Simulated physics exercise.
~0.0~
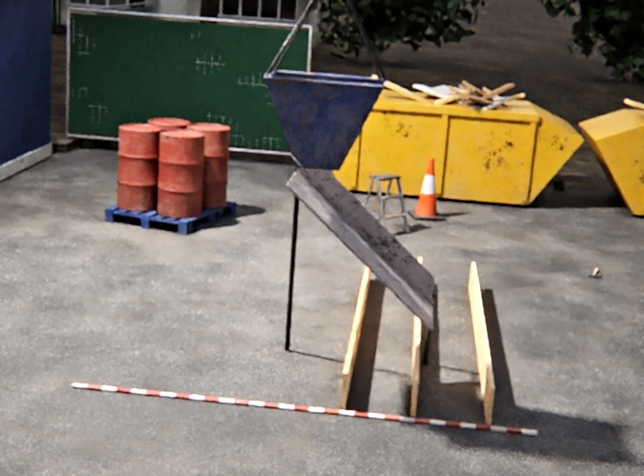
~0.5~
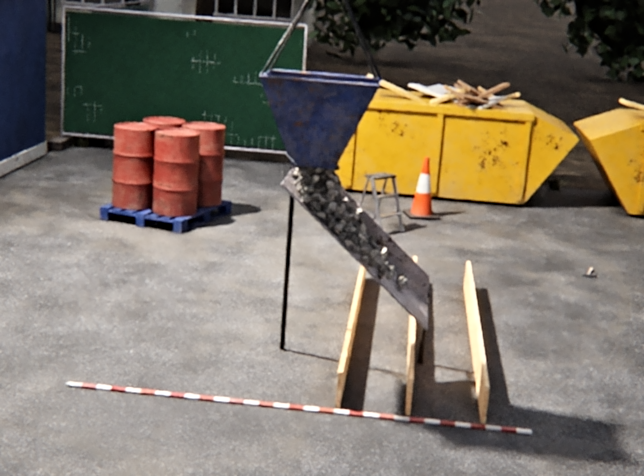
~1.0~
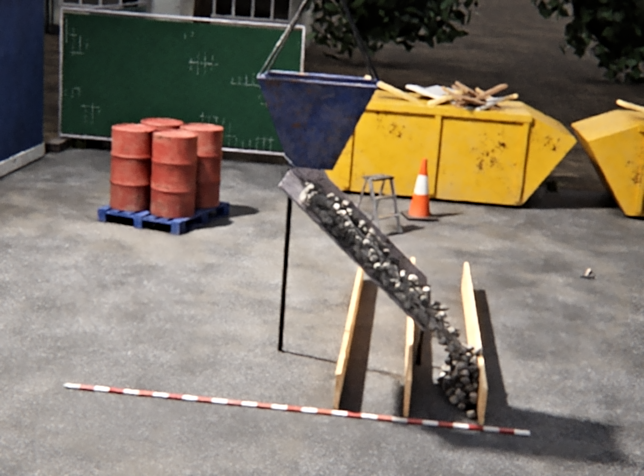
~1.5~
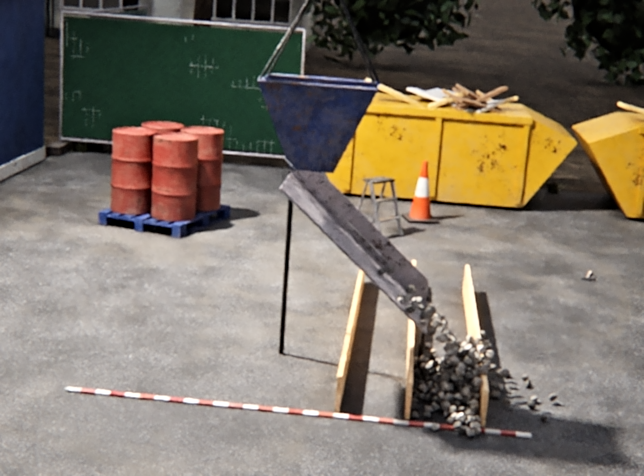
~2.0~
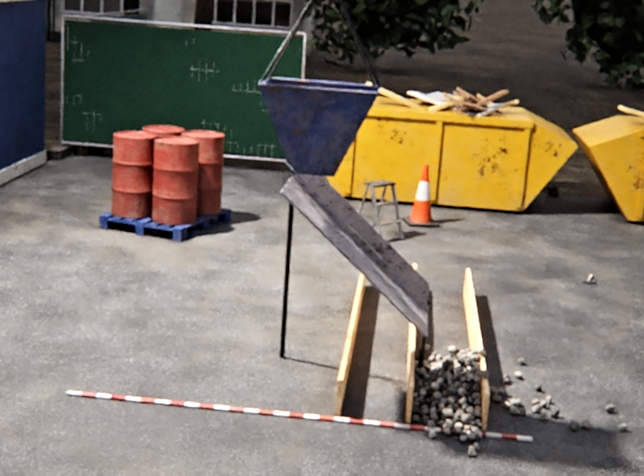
Grey stones drop from a dark blue hopper onto a sloping steel slide in a paved yard, seen from the side and slightly above. Three upright wooden boards stand beneath it, behind a red and white striped staff, with red drums on a blue pallet to the left and yellow skips, an orange cone and a stool behind. The stones slide down to the right and pour into the right bay. The slide empties as they heap up there, and a few spill past the right board. Most finish piled in the right bay, with some scattered beyond it.
